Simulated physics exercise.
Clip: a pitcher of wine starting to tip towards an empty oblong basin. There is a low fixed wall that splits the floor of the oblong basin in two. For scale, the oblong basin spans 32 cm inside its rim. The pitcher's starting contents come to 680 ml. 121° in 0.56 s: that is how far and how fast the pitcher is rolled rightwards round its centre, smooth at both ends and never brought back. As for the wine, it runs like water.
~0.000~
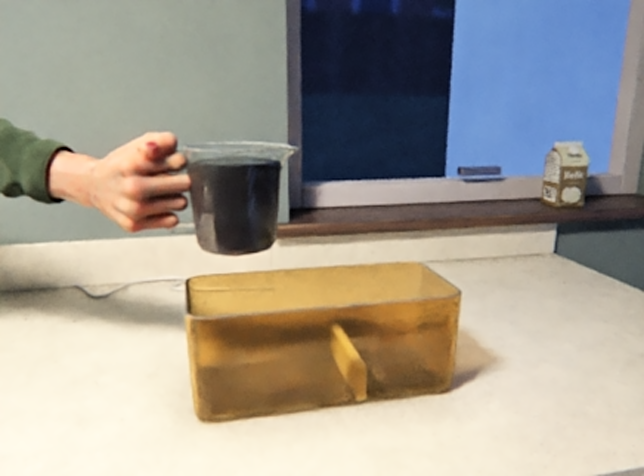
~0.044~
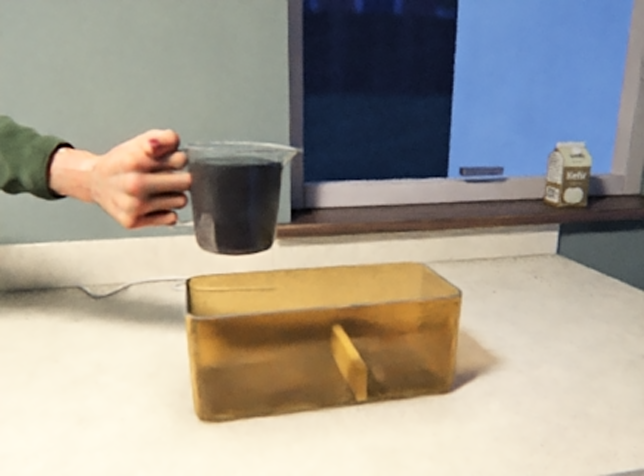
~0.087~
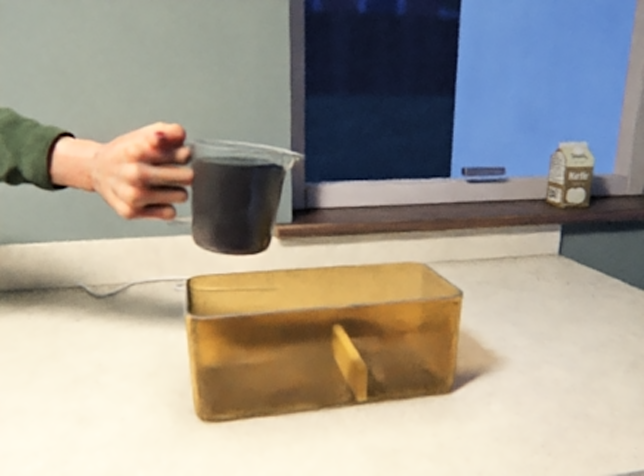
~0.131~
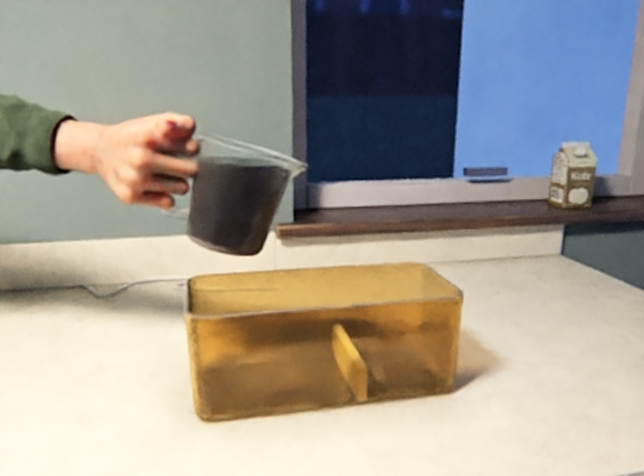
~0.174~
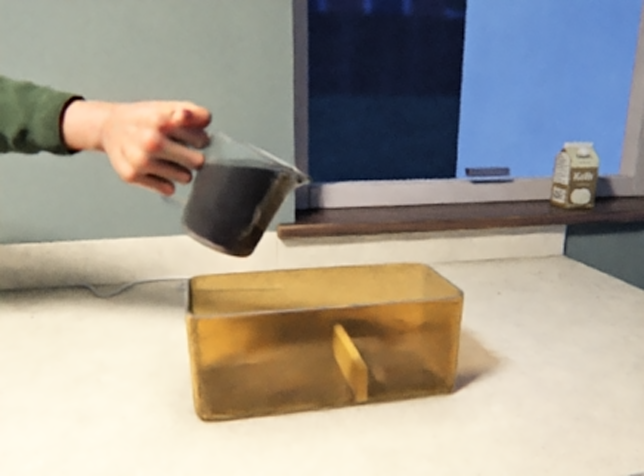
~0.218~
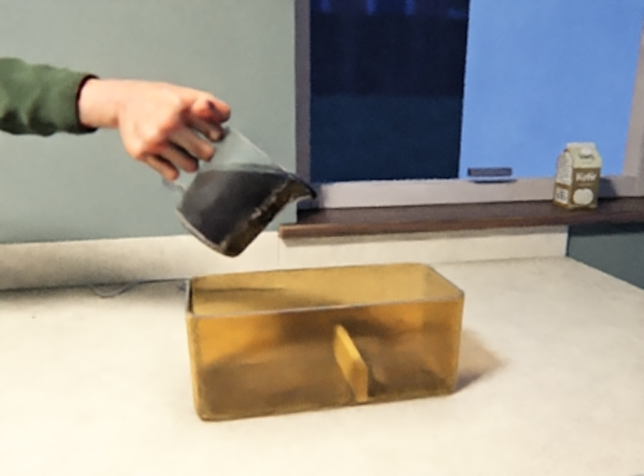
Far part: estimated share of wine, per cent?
24 per cent.
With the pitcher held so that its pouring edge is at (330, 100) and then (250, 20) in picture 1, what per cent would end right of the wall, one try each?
Respectively 65 and 10 %.
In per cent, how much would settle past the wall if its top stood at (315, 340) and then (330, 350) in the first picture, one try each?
One try each: Around 60 percent and then around 40 percent.
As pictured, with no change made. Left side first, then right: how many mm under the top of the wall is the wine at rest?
Measured: Left around 24 mm, right around 34 mm.
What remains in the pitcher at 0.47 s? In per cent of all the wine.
Close to 36 in a hundred.
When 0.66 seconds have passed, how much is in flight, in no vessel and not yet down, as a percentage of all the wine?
Something like 5 per cent is in the air then.
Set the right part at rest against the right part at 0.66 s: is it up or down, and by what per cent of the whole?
There is a rise of about 4.
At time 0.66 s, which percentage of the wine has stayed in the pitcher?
Close to 2 in a hundred.
By 0.47 s the tilt is 114° and 36 per cent is still to pour, 25 is left of the wall and 18 right of it.
By 0.66 s the tilt is 121° and 2 per cent is still to pour, 73 is left of the wall and 20 right of it.
By 0.85 s the tilt is 121° and 0 per cent is still to pour, 75 is left of the wall and 23 right of it.
By 1.06 s the tilt is 121° and 0 per cent is still to pour, 75 is left of the wall and 23 right of it.
At rest 74 per cent lies left of the wall, 24 right of it and 2 outside.
